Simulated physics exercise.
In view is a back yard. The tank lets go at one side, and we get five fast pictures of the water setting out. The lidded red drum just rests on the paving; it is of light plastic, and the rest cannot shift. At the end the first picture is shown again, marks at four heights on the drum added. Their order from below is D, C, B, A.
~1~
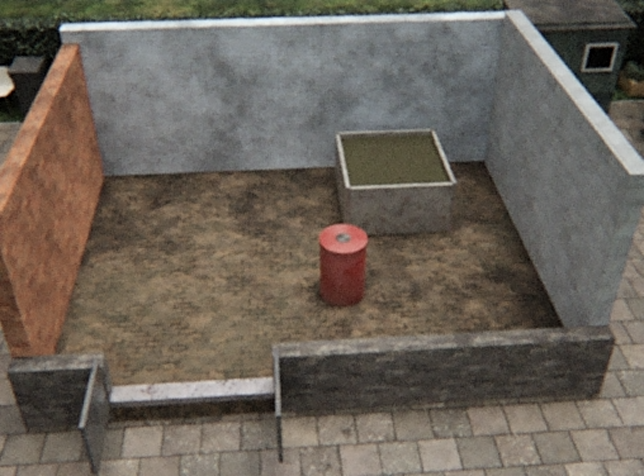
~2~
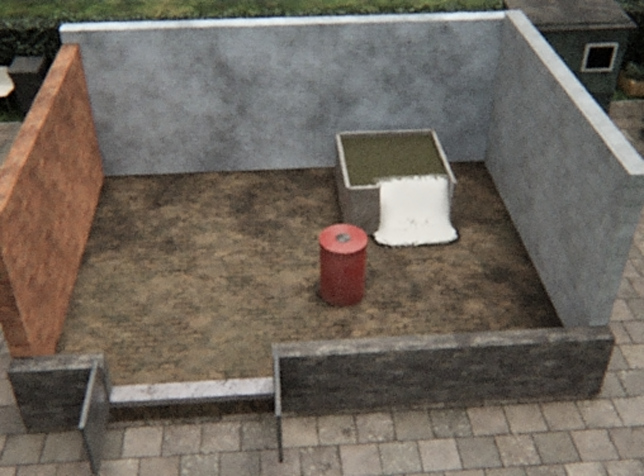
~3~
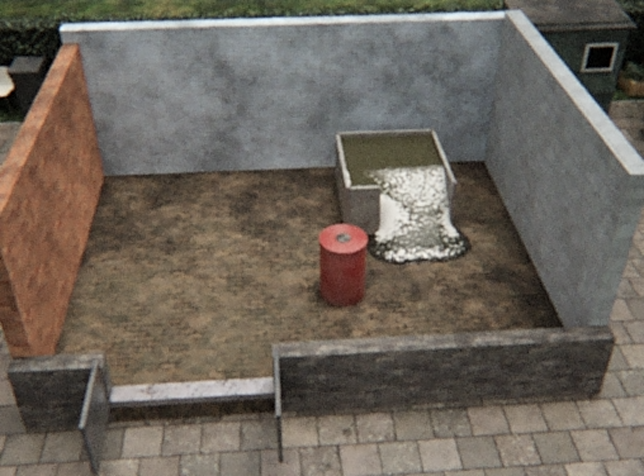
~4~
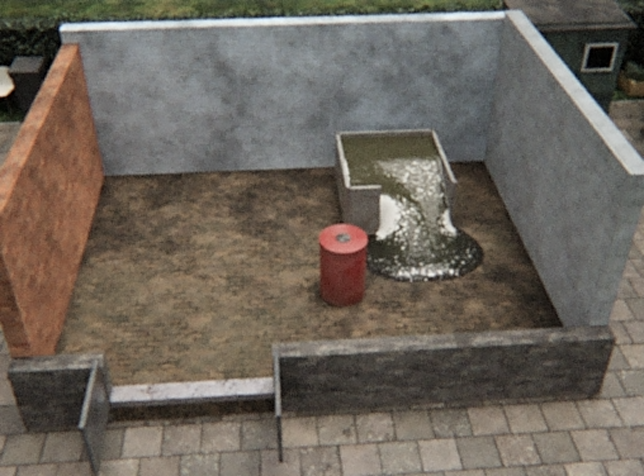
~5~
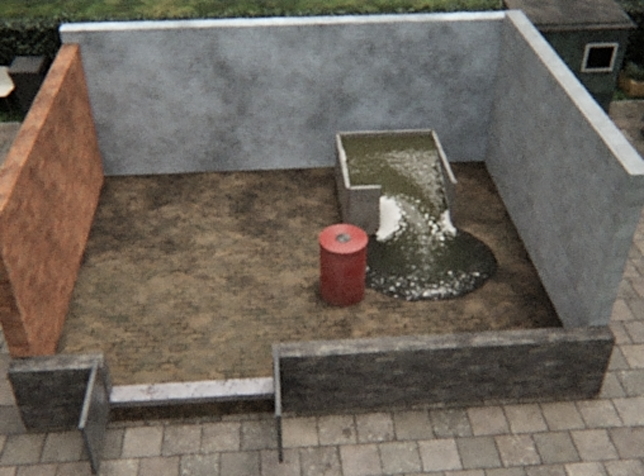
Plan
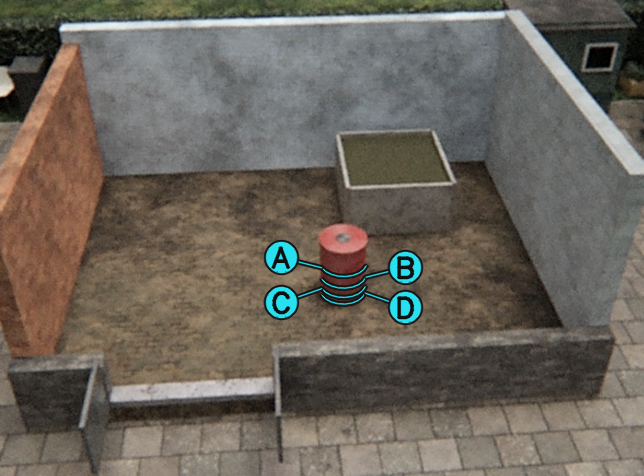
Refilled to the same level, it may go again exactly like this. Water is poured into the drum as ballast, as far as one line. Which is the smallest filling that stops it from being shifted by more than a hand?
The limit is C.
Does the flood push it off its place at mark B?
No, that is safe.
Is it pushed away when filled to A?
No, that is safe.
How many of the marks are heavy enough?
Three.
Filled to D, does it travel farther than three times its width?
No.
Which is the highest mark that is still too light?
That is mark D.
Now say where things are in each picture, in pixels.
In the first frame, lid of the red drum at (343, 238); tank full, its middle at (393, 162); open gate at (190, 351).
In the second frame, 2 % of the ground wet, in view closest to the drum at (385, 239).
In the third frame, 3 % of the ground wet, in view closest to the drum at (388, 257).
In the fourth frame, 6 % of the ground wet, in view closest to the drum at (383, 272).
In the fifth frame, lid of the red drum at (343, 238); 9 % of the ground wet, in view closest to the drum at (370, 278).
On the marked copy, A at (345, 276); B at (345, 288); C at (345, 297); D at (345, 304); from the bottom up D, C, B, A.
With A, it does not move.
With B, it does not move.
With C, it does not move.
With D, it is pushed about its own width away.
